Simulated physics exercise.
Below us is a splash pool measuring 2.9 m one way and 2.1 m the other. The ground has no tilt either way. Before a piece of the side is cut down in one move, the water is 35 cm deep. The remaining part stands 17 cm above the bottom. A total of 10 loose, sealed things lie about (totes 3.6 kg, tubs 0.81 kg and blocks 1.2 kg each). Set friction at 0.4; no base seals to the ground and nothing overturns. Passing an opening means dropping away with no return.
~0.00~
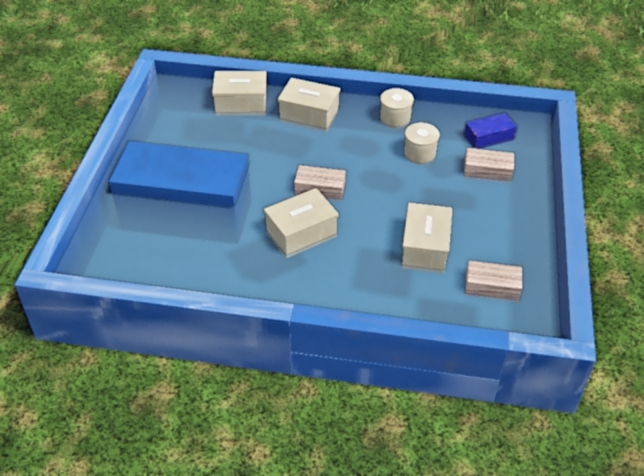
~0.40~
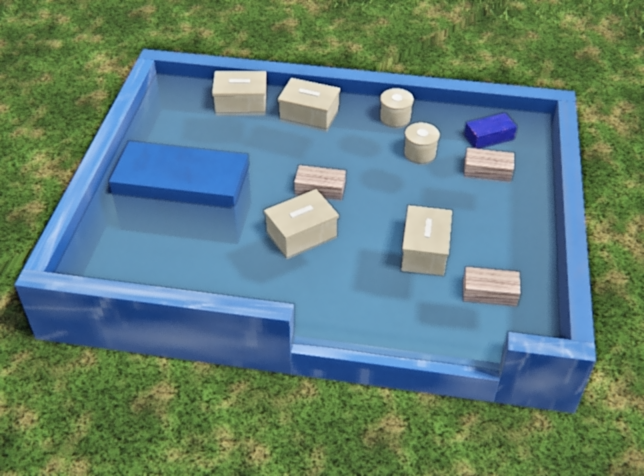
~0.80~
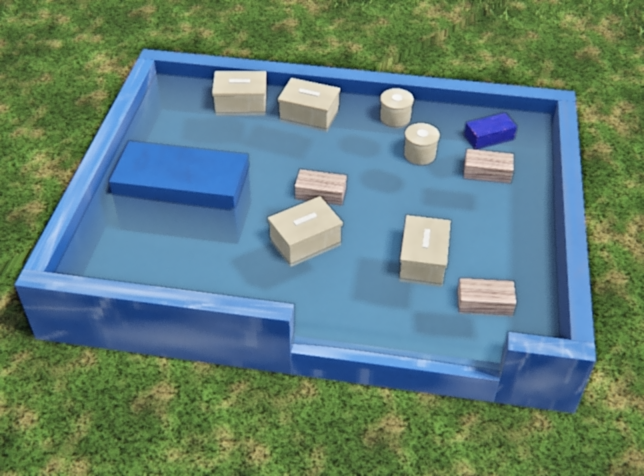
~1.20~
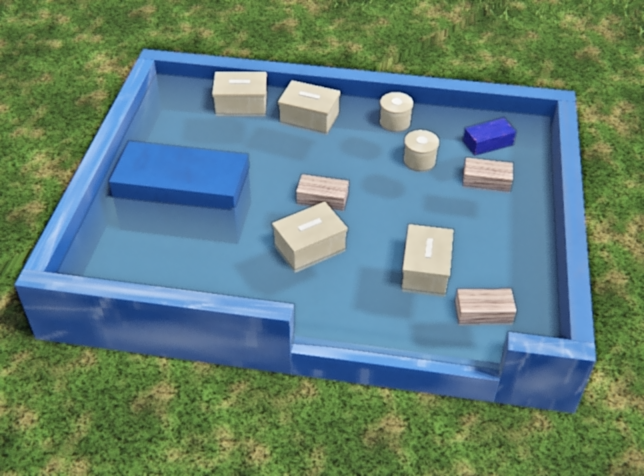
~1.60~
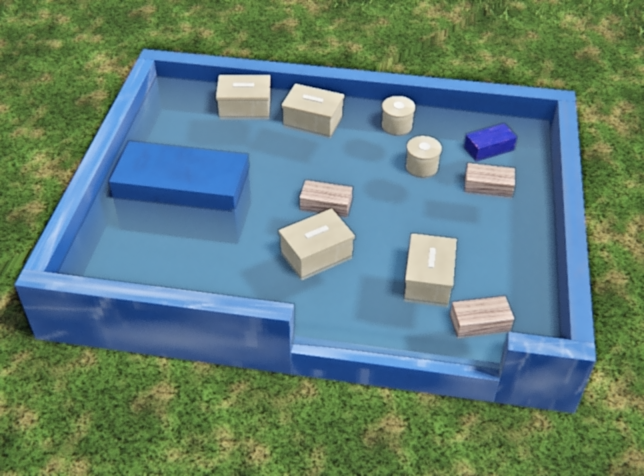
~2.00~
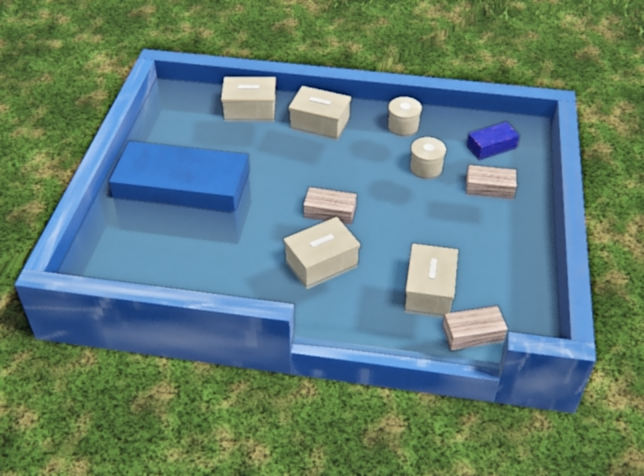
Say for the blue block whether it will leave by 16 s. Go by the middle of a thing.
Most likely it is retained.
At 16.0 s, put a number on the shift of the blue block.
Close to 40 cm by then.
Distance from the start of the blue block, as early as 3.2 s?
It is about 10 cm out of place by then.
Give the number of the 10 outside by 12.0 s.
3 in total.
After 3.2 s the blue block is near (494, 139), 0.1 m from its start, afloat; 1 of 10 are out; 9 afloat.
After 7.2 s the blue block is near (496, 153), 0.2 m from its start, afloat; 3 of 10 are out; 7 afloat.
After 12.0 s the blue block is near (498, 167), 0.3 m from its start, afloat; 3 of 10 are out; 7 afloat.
After 16.0 s the blue block is near (500, 177), 0.4 m from its start, afloat; 3 of 10 are out; 7 afloat.
